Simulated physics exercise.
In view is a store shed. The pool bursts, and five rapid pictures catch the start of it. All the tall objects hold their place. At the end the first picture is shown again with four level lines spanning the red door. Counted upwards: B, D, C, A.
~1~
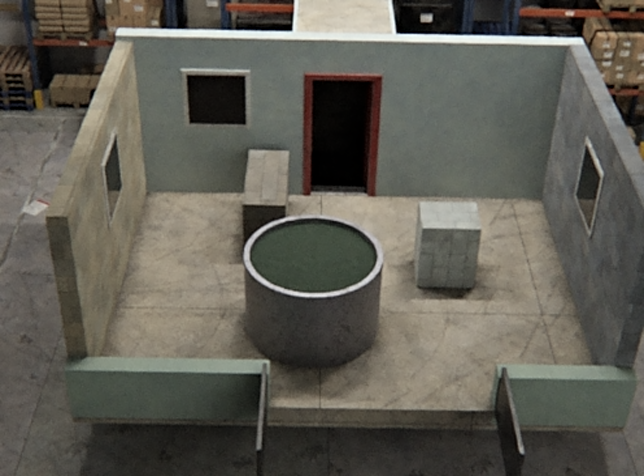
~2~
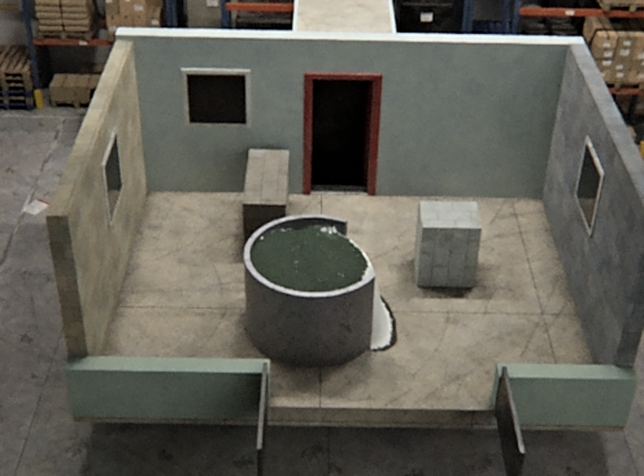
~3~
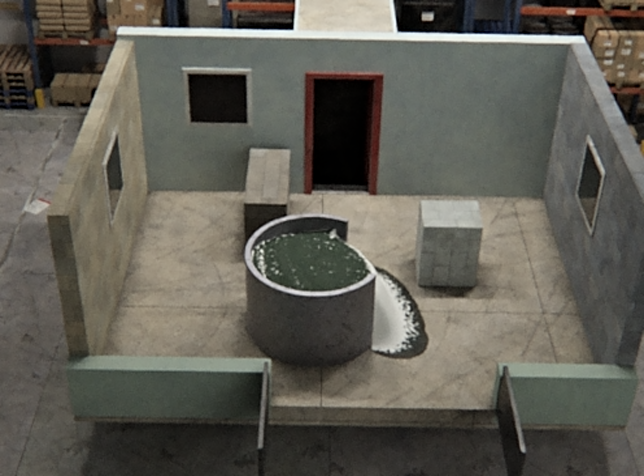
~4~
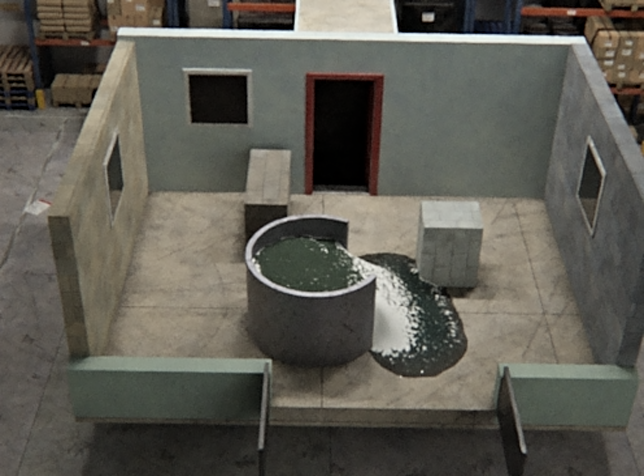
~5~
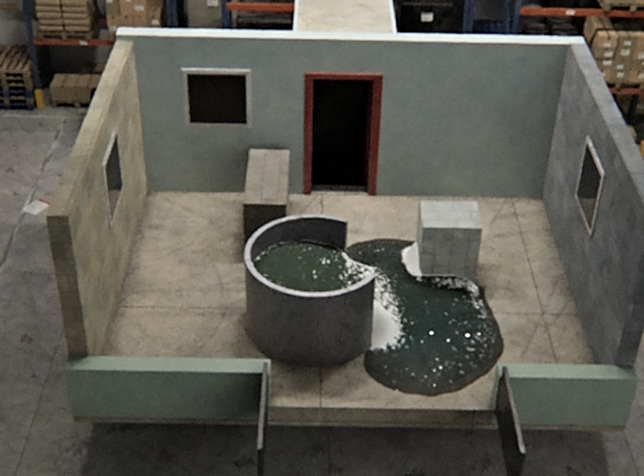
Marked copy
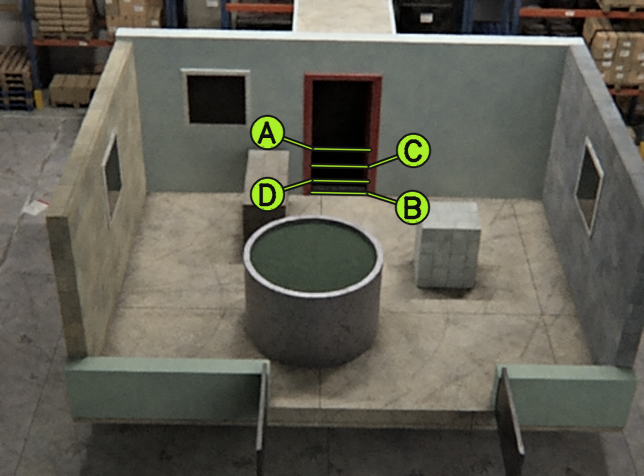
Dark green water pours from a round grey pool and spreads rightward across the floor.
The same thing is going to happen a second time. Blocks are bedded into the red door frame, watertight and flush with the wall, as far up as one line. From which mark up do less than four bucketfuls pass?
Choose D.
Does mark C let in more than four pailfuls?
No, not at all.
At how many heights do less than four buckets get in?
Three.
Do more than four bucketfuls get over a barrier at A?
No, that is safe.
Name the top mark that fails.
Mark B.
On the marked copy, A at (341, 149); B at (339, 193); C at (340, 166); D at (340, 181); from the bottom up B, D, C, A.
With A, nothing gets over.
With B, some 20 bucketfuls get in.
With C, nothing gets over.
With D, nothing gets over.
